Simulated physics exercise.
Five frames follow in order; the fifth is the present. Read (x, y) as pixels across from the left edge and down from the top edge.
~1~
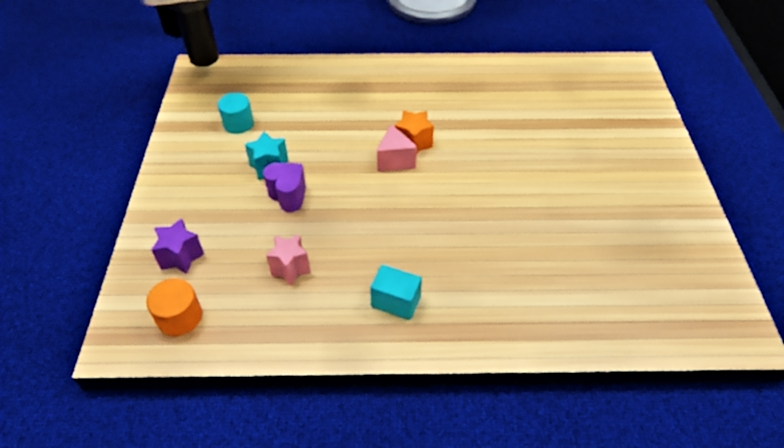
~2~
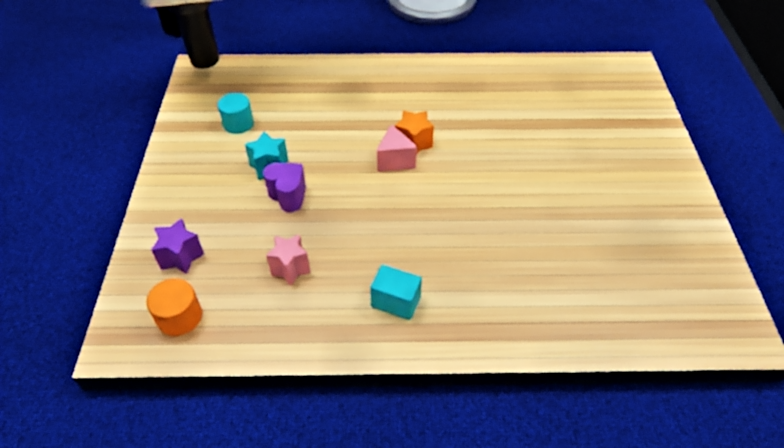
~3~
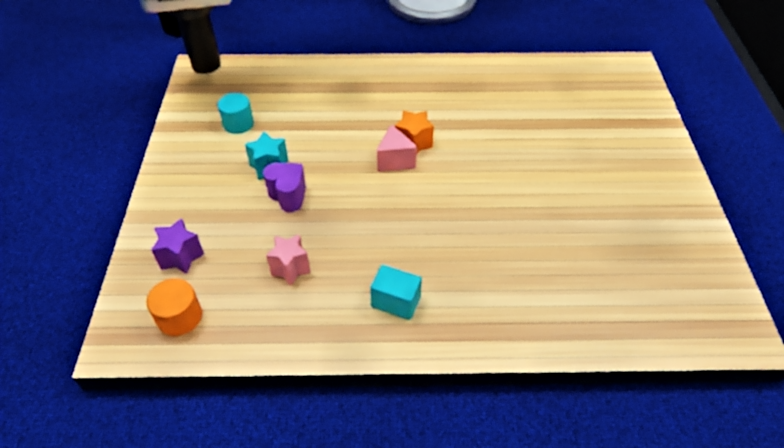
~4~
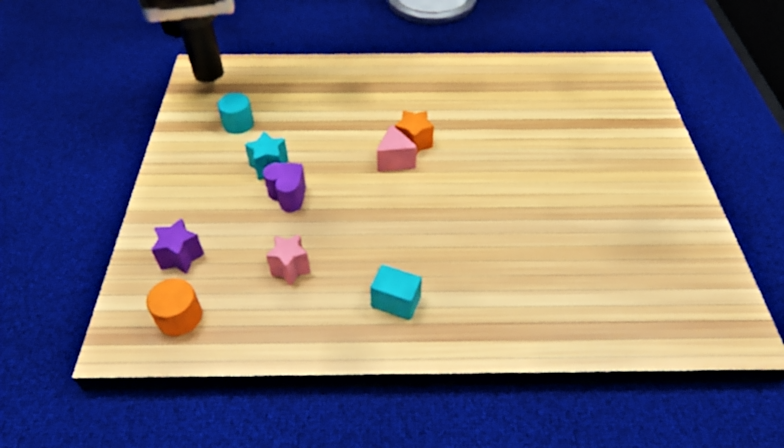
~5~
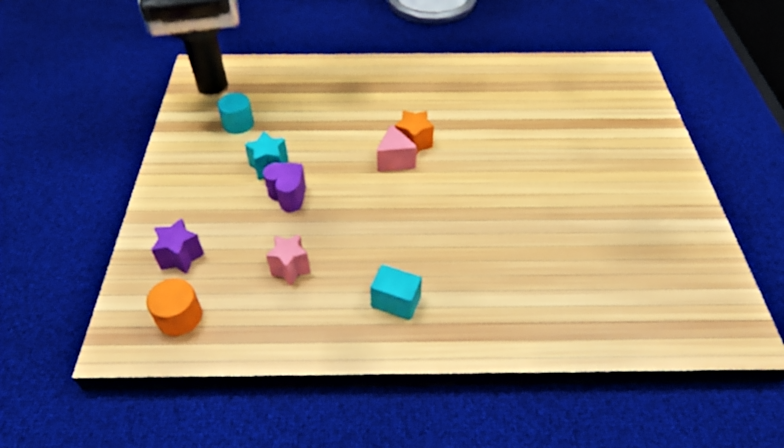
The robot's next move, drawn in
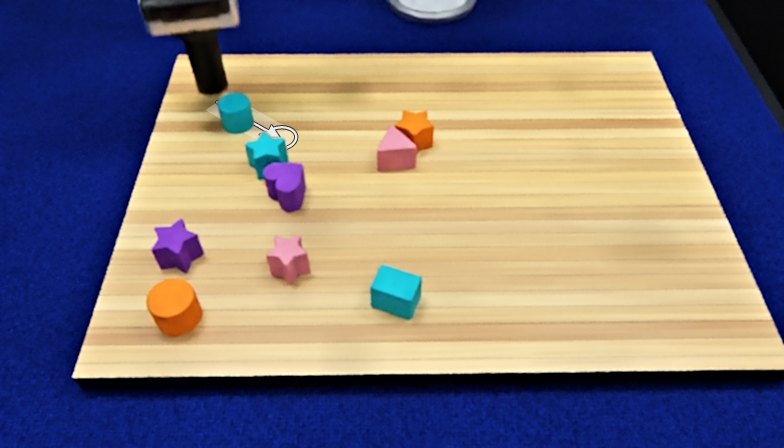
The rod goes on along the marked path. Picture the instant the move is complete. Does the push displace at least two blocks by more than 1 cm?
My answer is yes.
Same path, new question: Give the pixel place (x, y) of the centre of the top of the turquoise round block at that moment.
The top centre is at (267, 139).
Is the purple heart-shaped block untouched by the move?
No.
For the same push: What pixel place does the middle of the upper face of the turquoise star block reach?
I think it will end close to (269, 161).
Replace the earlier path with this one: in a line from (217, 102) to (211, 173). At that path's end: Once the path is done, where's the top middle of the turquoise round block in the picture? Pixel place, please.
At pixel (241, 115).
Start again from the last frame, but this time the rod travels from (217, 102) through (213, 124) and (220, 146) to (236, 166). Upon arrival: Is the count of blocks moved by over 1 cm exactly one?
I expect so.
Drawn move, from (217, 102) to (280, 138).
What follows on the original path. One third of the way, rod (234, 98); turquoise round block (243, 111).
Two thirds of the way, rod (255, 110); turquoise round block (256, 126); turquoise star block (267, 147).
At the end, rod (277, 122); turquoise round block (267, 139); turquoise star block (269, 161), turned 40° clockwise; purple heart-shaped block (284, 184), turned 30° anticlockwise.
